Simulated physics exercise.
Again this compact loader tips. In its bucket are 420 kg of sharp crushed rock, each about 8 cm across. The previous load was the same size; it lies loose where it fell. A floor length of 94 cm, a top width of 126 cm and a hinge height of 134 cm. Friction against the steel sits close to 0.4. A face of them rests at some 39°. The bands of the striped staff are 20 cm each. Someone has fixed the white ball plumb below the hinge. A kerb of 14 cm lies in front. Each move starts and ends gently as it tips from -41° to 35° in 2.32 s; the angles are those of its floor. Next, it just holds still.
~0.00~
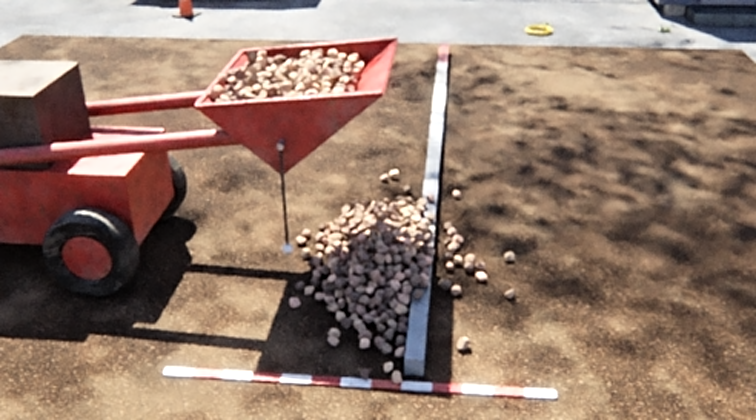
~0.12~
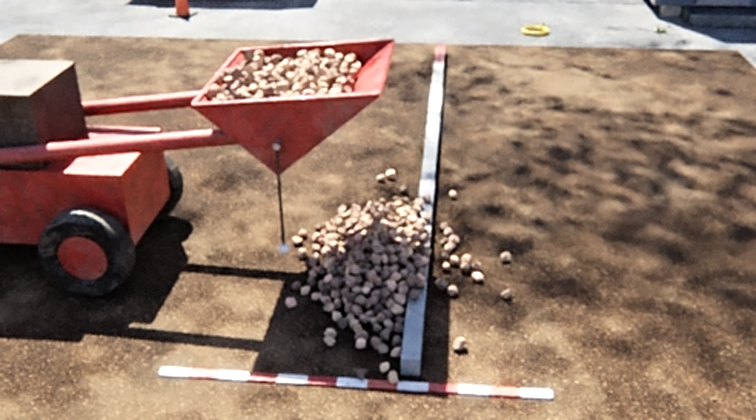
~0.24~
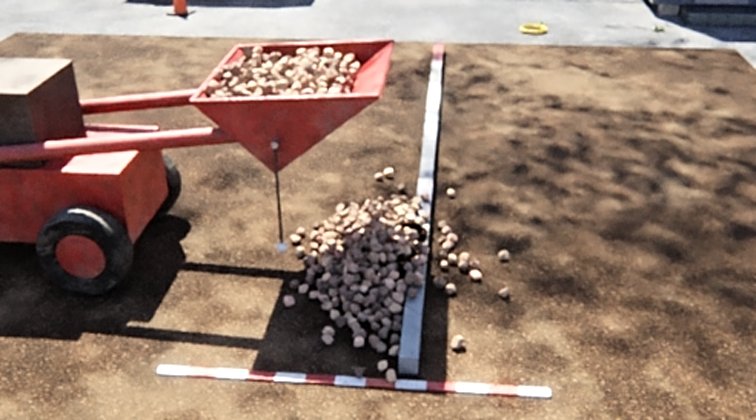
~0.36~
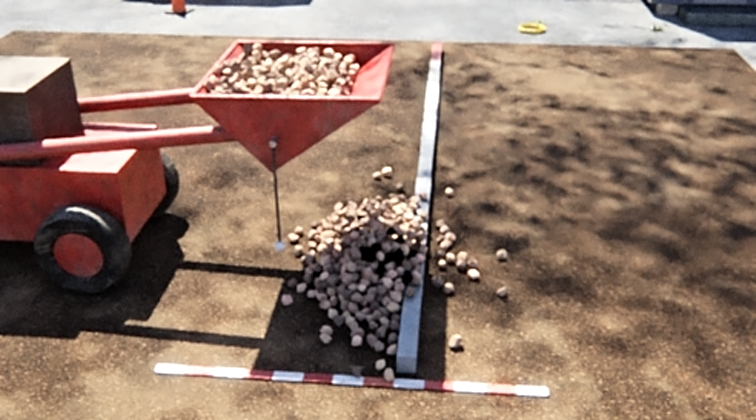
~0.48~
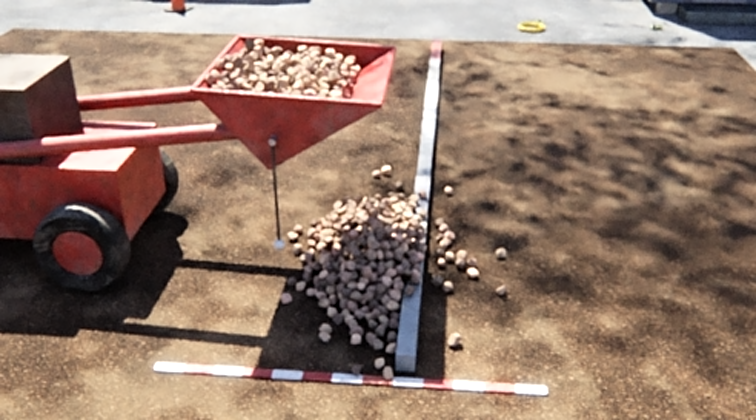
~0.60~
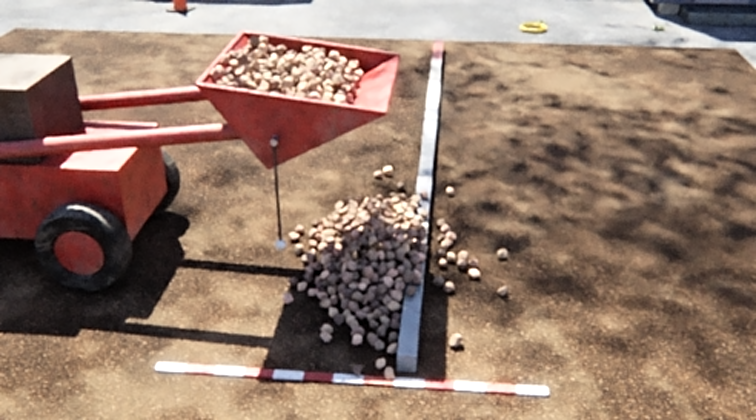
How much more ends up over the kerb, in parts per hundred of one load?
Close to 69 parts in a hundred.
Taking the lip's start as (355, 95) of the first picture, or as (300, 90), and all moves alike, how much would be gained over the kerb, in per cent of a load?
35 % and 0 %.
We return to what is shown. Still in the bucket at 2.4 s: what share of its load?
Close to 45 in a hundred is still held.
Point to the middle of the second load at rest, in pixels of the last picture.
Roughly at pixel (443, 252).
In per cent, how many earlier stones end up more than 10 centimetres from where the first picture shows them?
5 %.
After 1.7 s the floor is at 23°; in per cent of one load, 99 in the bucket, 97 on this side of the kerb, 3 over the kerb; the foremost stones are at (473, 274).
After 2.4 s the floor is at 35°; in per cent of one load, 43 in the bucket, 142 on this side of the kerb, 15 over the kerb; the foremost stones are at (479, 274).
After 2.8 s the floor is at 35°; in per cent of one load, 12 in the bucket, 146 on this side of the kerb, 42 over the kerb; the foremost stones are at (520, 261).
After 5.5 s the floor is at 35°; in per cent of one load, 0 in the bucket, 127 on this side of the kerb, 73 over the kerb; the foremost stones are at (582, 262). Net gain over the kerb, 69.
